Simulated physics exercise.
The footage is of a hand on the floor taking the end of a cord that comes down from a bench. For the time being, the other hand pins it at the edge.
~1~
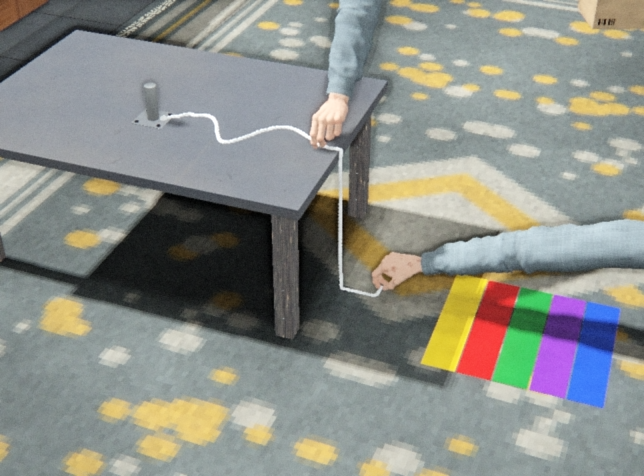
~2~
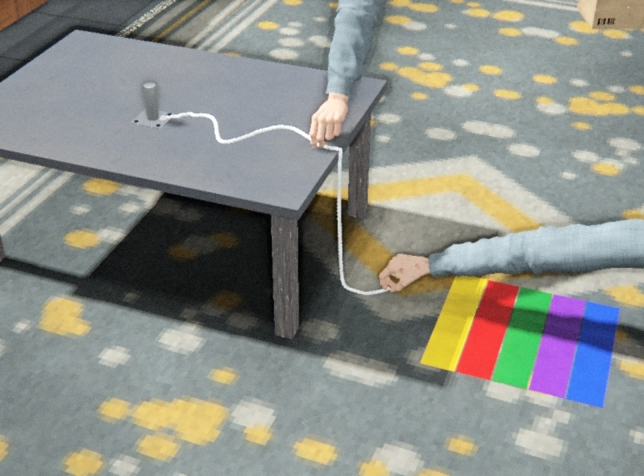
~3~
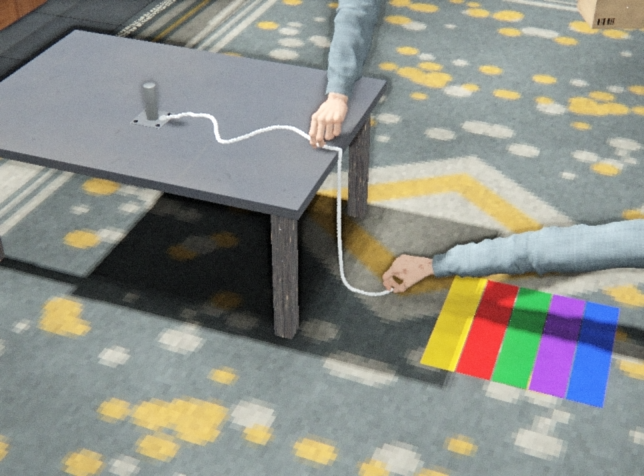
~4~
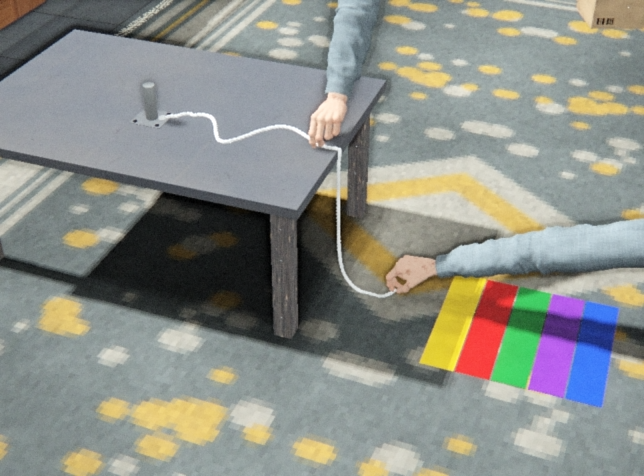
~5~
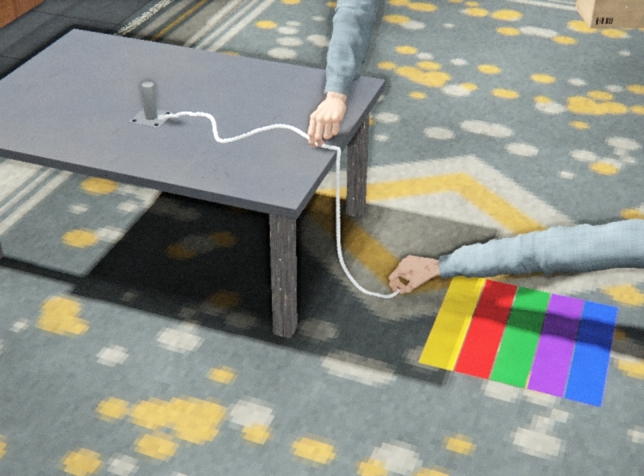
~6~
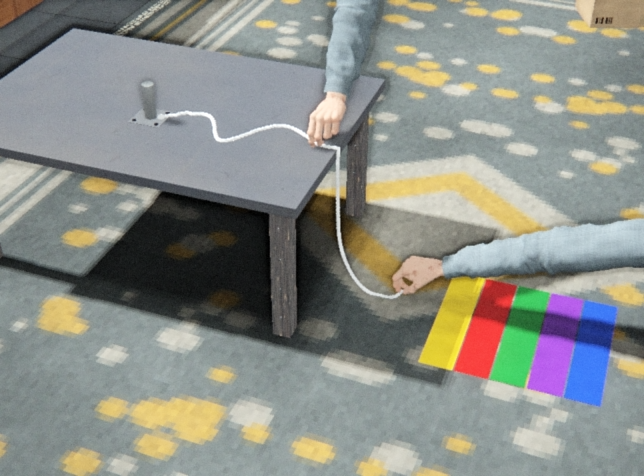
We see one hand pinning a white cord at the edge of a gray table while another hand, low beside colored stripes on the carpet, draws the cord's end slightly to the right, the hanging section curving a little.
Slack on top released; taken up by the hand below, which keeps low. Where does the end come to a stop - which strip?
On the purple strip.
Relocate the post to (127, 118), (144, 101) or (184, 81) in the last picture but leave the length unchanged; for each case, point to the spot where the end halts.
Approximate pixels in order: (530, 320), (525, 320), (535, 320).
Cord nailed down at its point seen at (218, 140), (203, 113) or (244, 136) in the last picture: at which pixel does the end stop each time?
Per try (px, approx.): (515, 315), (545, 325), (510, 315).
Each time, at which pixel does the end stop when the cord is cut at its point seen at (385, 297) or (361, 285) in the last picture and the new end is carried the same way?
In turn, around (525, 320) and around (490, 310).
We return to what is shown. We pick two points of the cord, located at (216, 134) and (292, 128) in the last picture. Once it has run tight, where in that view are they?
Roughly at (244, 134), and the other roughly at (335, 152).
Early on, end near (500, 313); over red.
Midway, end near (536, 321); over green.
At the end of the slack, end near (558, 326); over purple. It gets as far as the purple strip.
